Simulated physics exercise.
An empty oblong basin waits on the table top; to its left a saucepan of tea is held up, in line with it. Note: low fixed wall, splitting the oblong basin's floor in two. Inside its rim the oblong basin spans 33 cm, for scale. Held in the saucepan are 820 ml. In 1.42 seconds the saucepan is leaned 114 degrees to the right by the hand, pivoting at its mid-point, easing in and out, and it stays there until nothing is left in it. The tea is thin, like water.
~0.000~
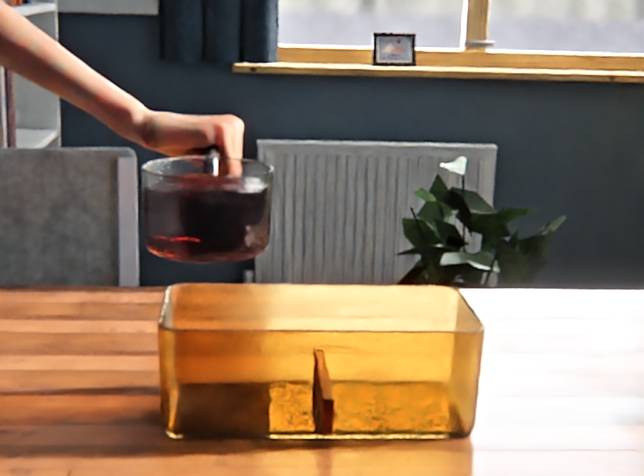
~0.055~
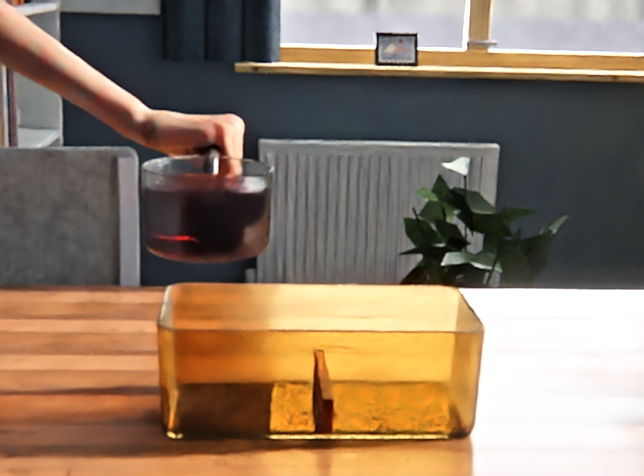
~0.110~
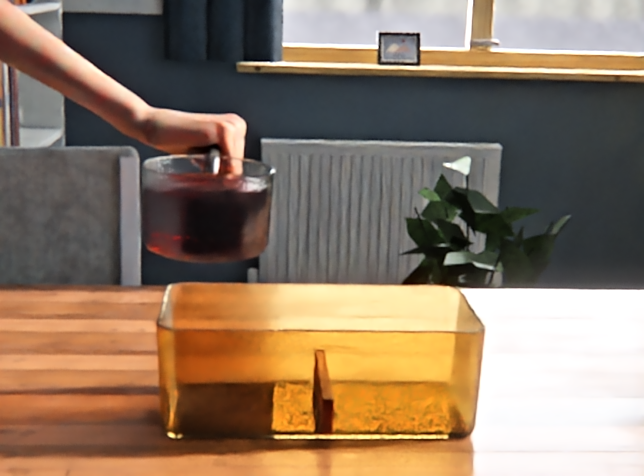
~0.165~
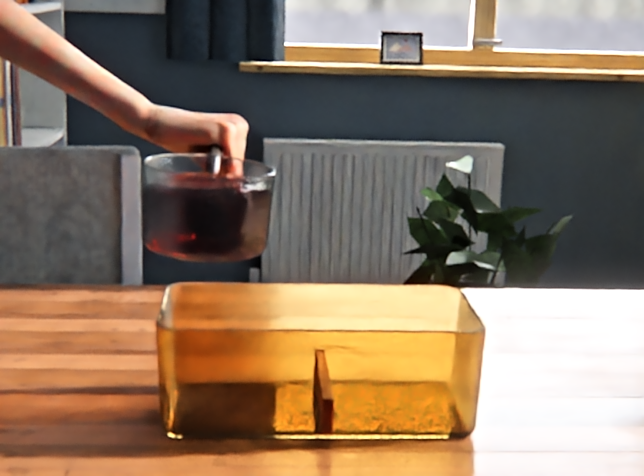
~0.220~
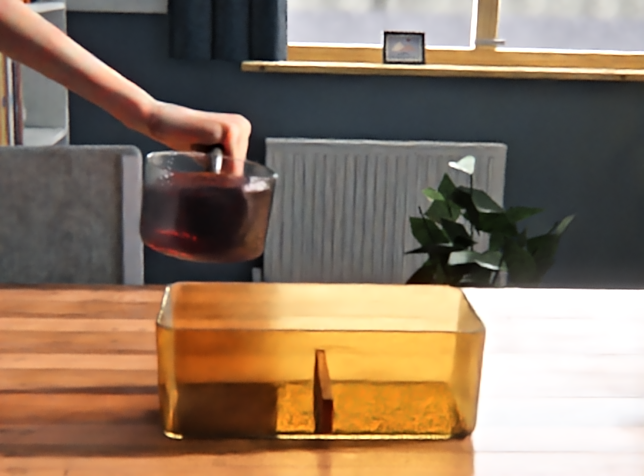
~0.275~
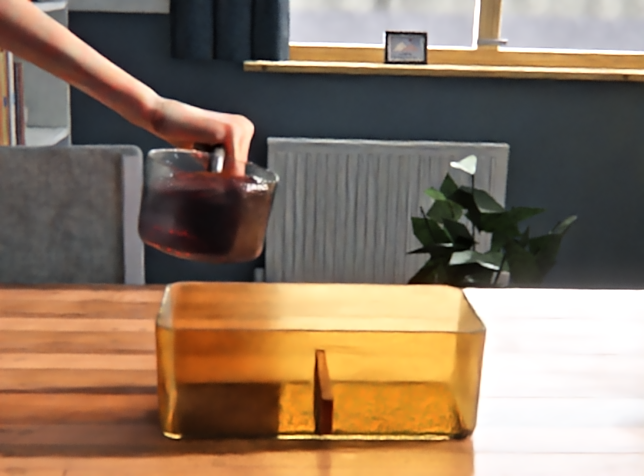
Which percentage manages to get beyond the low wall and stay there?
Beyond the low wall, roughly 58 per cent stays.
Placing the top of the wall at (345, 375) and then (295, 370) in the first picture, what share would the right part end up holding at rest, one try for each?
Try 1: 30 %; try 2: 80 %.
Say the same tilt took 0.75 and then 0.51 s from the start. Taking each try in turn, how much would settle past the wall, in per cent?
Respectively 40 and 30 %.
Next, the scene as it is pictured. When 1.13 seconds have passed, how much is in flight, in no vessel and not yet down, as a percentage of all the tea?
About 7 percent.
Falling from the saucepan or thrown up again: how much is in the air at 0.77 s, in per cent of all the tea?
About 22 per cent.
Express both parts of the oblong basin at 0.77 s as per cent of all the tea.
About 3 % left, 9 % right.
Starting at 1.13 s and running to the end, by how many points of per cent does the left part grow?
18 %.
After 0.77 s the tilt is 64° and 67 per cent is still to pour, 3 is left of the wall and 9 right of it.
After 1.13 s the tilt is 103° and 12 per cent is still to pour, 24 is left of the wall and 58 right of it.
After 1.51 s the tilt is 114° and 0 per cent is still to pour, 41 is left of the wall and 58 right of it.
After 1.92 s the tilt is 114° and 0 per cent is still to pour, 41 is left of the wall and 59 right of it.
In the end 41 per cent lies left of the wall, 58 right of it and 0 outside.
